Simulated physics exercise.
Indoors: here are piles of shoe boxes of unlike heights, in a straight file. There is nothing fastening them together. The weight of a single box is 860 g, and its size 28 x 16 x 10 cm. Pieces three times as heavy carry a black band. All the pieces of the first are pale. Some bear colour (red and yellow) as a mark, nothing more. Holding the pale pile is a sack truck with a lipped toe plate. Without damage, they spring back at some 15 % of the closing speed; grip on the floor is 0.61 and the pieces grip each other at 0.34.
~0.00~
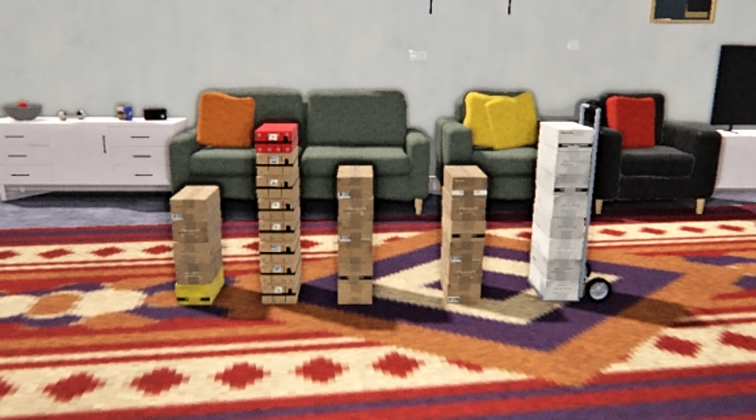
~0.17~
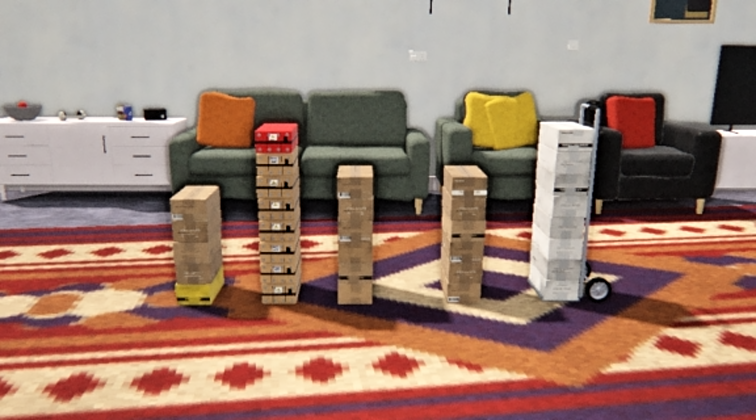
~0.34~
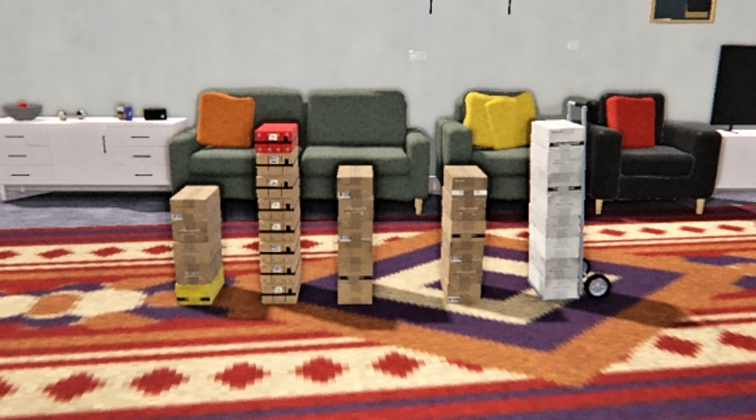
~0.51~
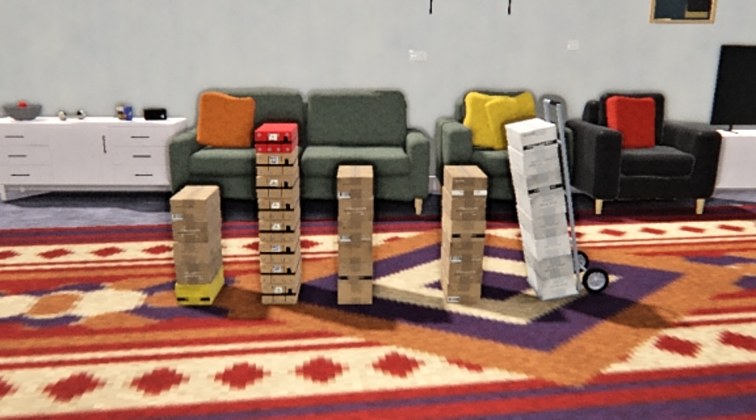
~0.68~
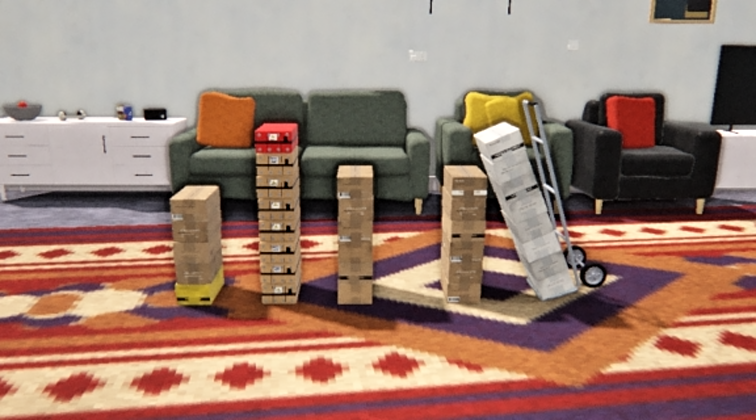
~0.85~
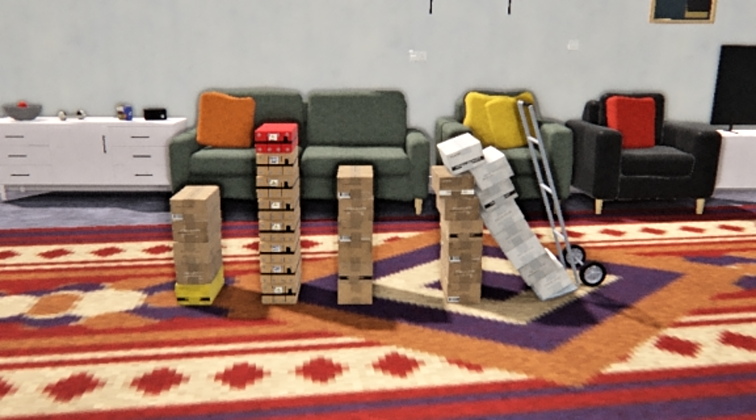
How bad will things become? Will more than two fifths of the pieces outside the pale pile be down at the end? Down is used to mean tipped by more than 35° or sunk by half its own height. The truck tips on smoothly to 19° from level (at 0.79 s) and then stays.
No.
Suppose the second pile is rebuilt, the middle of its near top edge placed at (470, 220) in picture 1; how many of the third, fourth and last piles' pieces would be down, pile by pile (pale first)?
Counts down - third: 0; fourth: 0; last: 0.
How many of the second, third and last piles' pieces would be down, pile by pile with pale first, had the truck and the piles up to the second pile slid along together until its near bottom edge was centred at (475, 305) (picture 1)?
Result: Second pile 6, third pile 0, last pile 0.
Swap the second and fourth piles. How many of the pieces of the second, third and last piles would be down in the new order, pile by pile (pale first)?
Count of fallen pieces - second: 0; third: 0; last: 0.
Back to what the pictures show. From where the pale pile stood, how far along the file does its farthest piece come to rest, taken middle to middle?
Something like 105 cm along the file.
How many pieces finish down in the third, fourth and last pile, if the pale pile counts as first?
Pieces: Third 0, fourth 0, last 0.
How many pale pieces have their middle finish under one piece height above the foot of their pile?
The number you get is 3.
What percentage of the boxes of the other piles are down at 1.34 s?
By that time it is 20 percent.
After 1.08 s, 8 of the pale pile down; none of the 25 other boxes down, 6 disturbed.
After 1.34 s, 8 of the pale pile down; 5 of the 25 other boxes down.
In the end (2.1 s), 8 of the pale pile down; 5 of the 25 other boxes down; red box 9 mm from its place; yellow box unmoved. That is 20 per cent. From the last view, middles, red box near (276, 138), yellow box near (201, 284).
